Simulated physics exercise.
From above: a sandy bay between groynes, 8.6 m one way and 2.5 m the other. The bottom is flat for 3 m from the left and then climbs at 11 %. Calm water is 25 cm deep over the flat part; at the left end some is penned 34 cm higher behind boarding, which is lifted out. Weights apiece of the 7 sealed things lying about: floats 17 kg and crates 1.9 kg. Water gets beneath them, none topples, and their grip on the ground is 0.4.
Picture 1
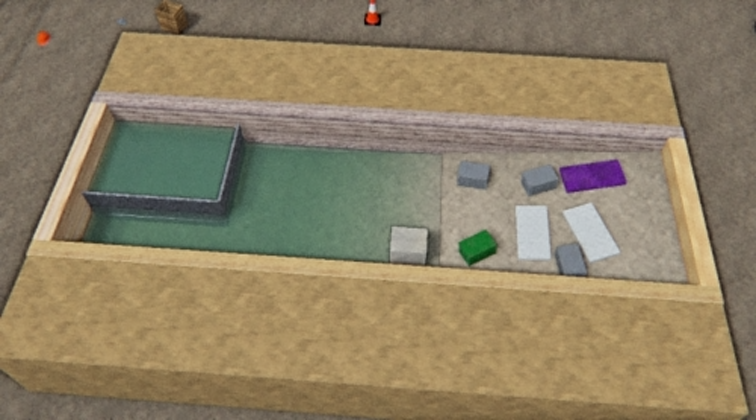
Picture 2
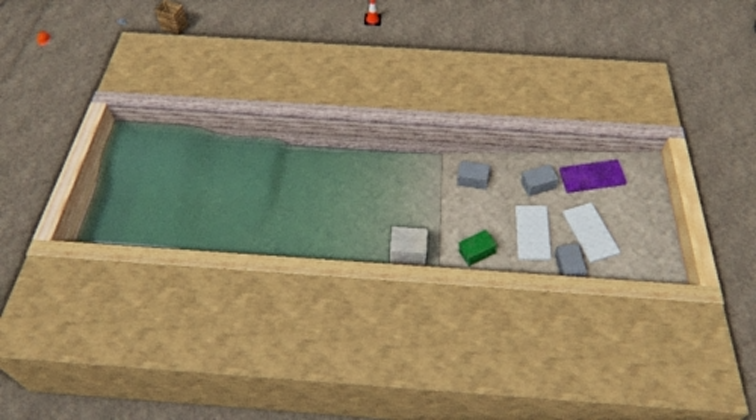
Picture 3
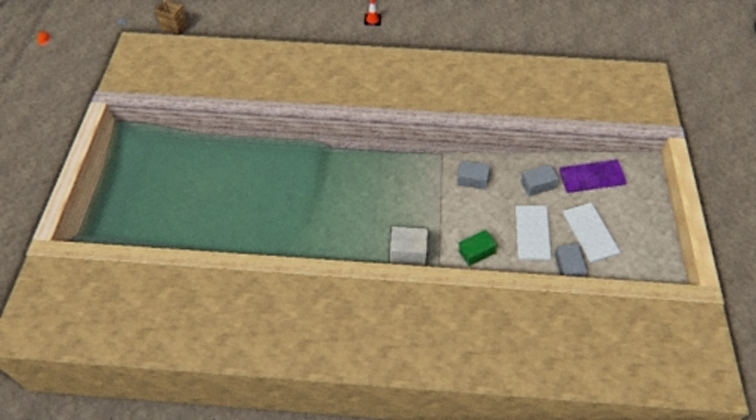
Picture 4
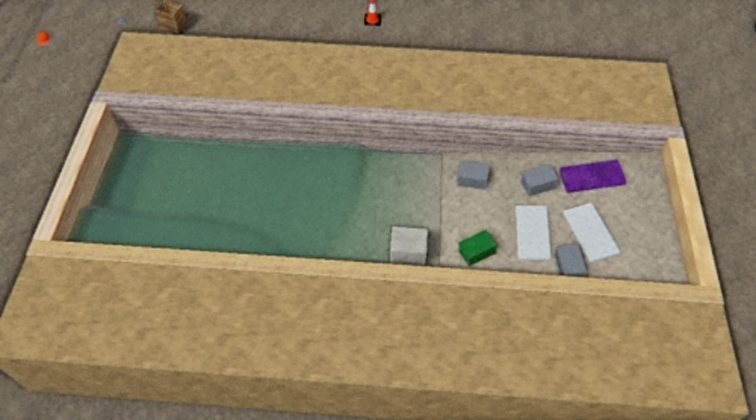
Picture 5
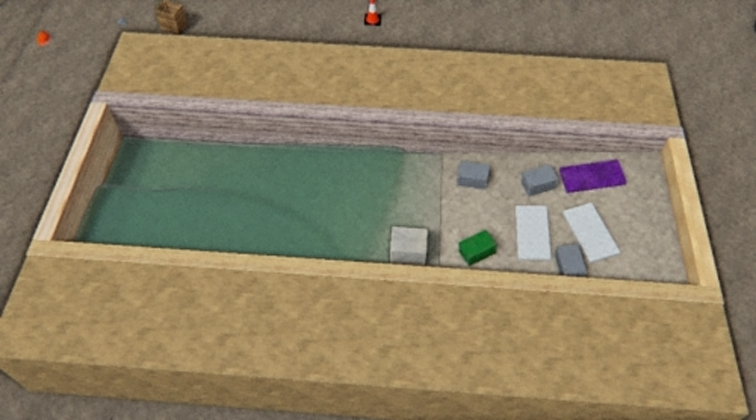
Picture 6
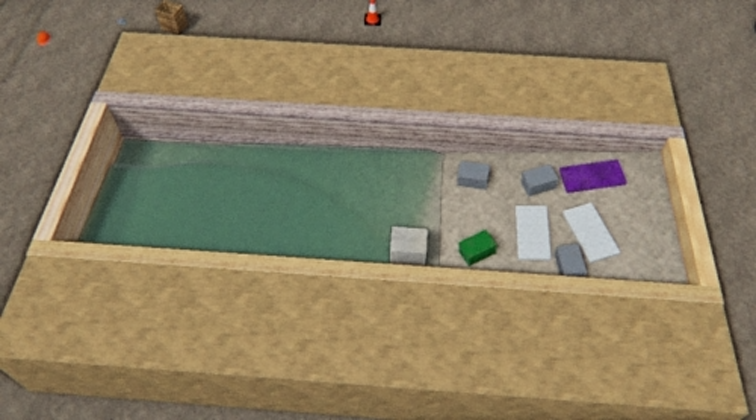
In a sandy bay between banks, seen from above, green water lies at the left, with some penned behind dark boarding in the far corner. The boarding disappears, and a low swell spreads rightward across the water toward the sand, while the scattered blocks and flat pieces stay still.
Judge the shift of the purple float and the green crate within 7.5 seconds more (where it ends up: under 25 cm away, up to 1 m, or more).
Purple float holds its place; green crate moves a short way.
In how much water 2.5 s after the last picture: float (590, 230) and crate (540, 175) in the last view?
About 2 and 8 cm.
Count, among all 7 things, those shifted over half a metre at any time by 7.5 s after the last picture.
That makes 5.
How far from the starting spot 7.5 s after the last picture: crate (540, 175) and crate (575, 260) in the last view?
In turn: 350 cm, 140 cm.
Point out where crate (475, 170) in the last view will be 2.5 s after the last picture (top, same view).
Near (521, 165).
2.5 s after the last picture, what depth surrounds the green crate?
Roughly 9 cm.
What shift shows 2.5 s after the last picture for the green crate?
Roughly 50 cm by then.
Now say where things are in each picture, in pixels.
In the first frame, the purple float at (593, 175), on the bottom; the green crate at (480, 244) rests on the ground; water covers 12.7 m2; 0 of 7 have shifted.
In the second frame, the purple float at (593, 175) rests on the ground; the green crate at (480, 244), on the bottom; 12.7 m2 under water; 0 of 7 have shifted.
In the third frame, the purple float at (593, 175), on the bottom; the green crate at (480, 244), on the bottom; water covers 12.7 m2; 0 of 7 have shifted.
In the fourth frame, the purple float at (593, 175), on the bottom; the green crate at (480, 244), on the bottom; 12.7 m2 under water; 0 of 7 have shifted.
In the fifth frame, the purple float at (593, 175), on the bottom; the green crate at (480, 244) rests on the ground; water covers 12.7 m2; 0 of 7 have shifted.
In the sixth frame, the purple float at (593, 175) rests on the ground; the green crate at (480, 244), on the bottom; water covers 12.7 m2; 0 of 7 have shifted.
Then, 0.6 s after the last picture the purple float is near (593, 175), 0.0 m from its start, aground; the green crate is near (481, 244), 0.0 m from its start, aground; 0 afloat.
Then, 2.5 s after the last picture the purple float is near (593, 175), 0.0 m from its start, aground; the green crate is near (510, 262), 0.5 m from its start, afloat; 5 afloat.
Then, 4.8 s after the last picture the purple float is near (589, 176), 0.1 m from its start, aground; the green crate is near (437, 249), 0.6 m from its start, afloat; 5 afloat.
Then, 7.5 s after the last picture the purple float is near (589, 176), 0.1 m from its start, aground; the green crate is near (437, 238), 0.6 m from its start, afloat; 4 afloat.
